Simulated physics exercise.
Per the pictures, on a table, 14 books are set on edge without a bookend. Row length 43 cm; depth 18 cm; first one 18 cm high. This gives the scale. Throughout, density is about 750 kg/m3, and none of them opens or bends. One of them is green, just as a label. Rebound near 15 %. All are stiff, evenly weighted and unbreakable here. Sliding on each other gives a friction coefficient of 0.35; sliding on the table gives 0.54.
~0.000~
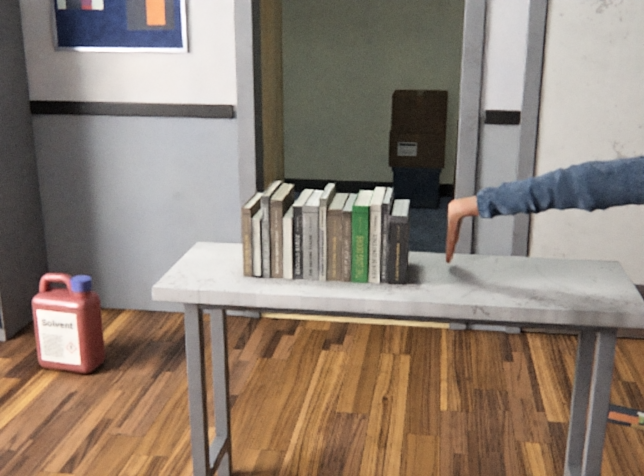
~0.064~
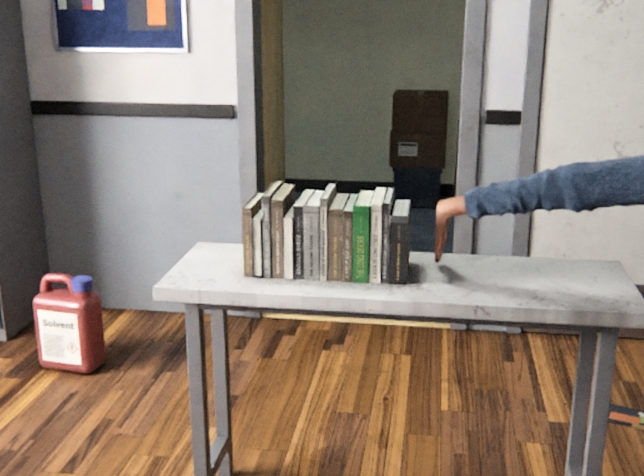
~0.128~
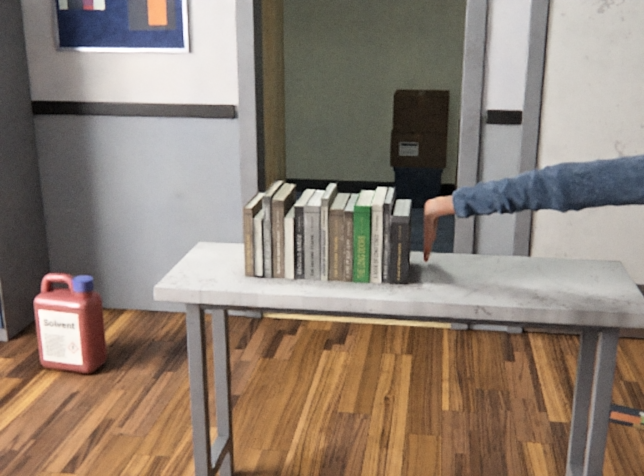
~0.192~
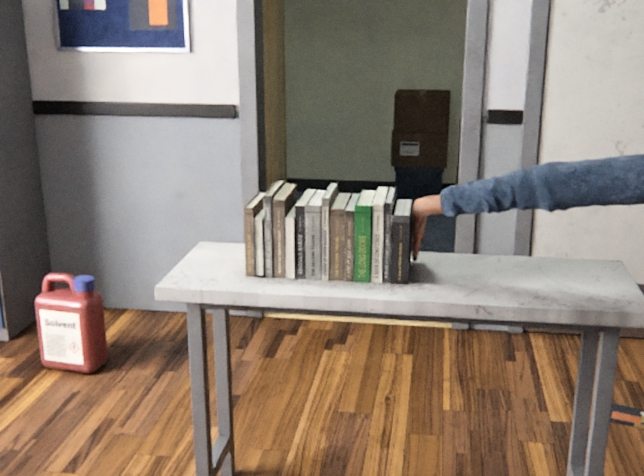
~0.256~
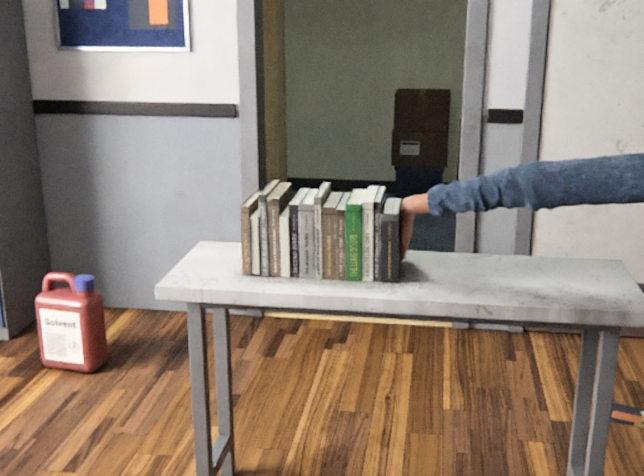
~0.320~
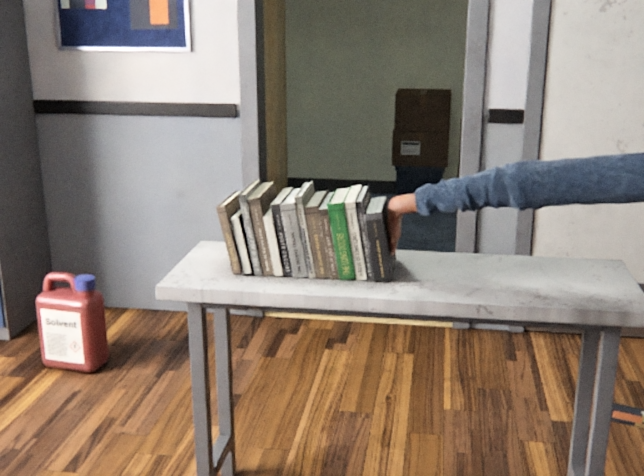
In a room with a wood-plank floor and grey-and-white walls, a fixed camera faces a pale grey table before a dark-framed opening. A row of mostly grey and brown books, one green, stands upright on the table, with a red jug with a blue cap on the floor at left. A blue-sleeved arm reaches leftward from the right, touches the row's right end and pushes, shifting the books left and leaning them leftward.
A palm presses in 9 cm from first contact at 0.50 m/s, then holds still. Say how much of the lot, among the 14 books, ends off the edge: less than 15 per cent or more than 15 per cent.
The share ending off the edge is less than 15 per cent.
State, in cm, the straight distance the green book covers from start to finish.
I'd say the green one ends up around 10 cm away.
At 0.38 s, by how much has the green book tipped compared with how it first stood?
About 20°.
Around 0.38 s, none of the 14 books off the edge, 14 disturbed; green book tipped 19°.
Around 0.72 s, none of the 14 books off the edge, 14 disturbed; green book tipped 38°.
Finally (1.2 s), 1 of the 14 books off the edge; green book tipped 38°. That is 7 per cent. Seen by the last camera, middles, green book near (326, 235).
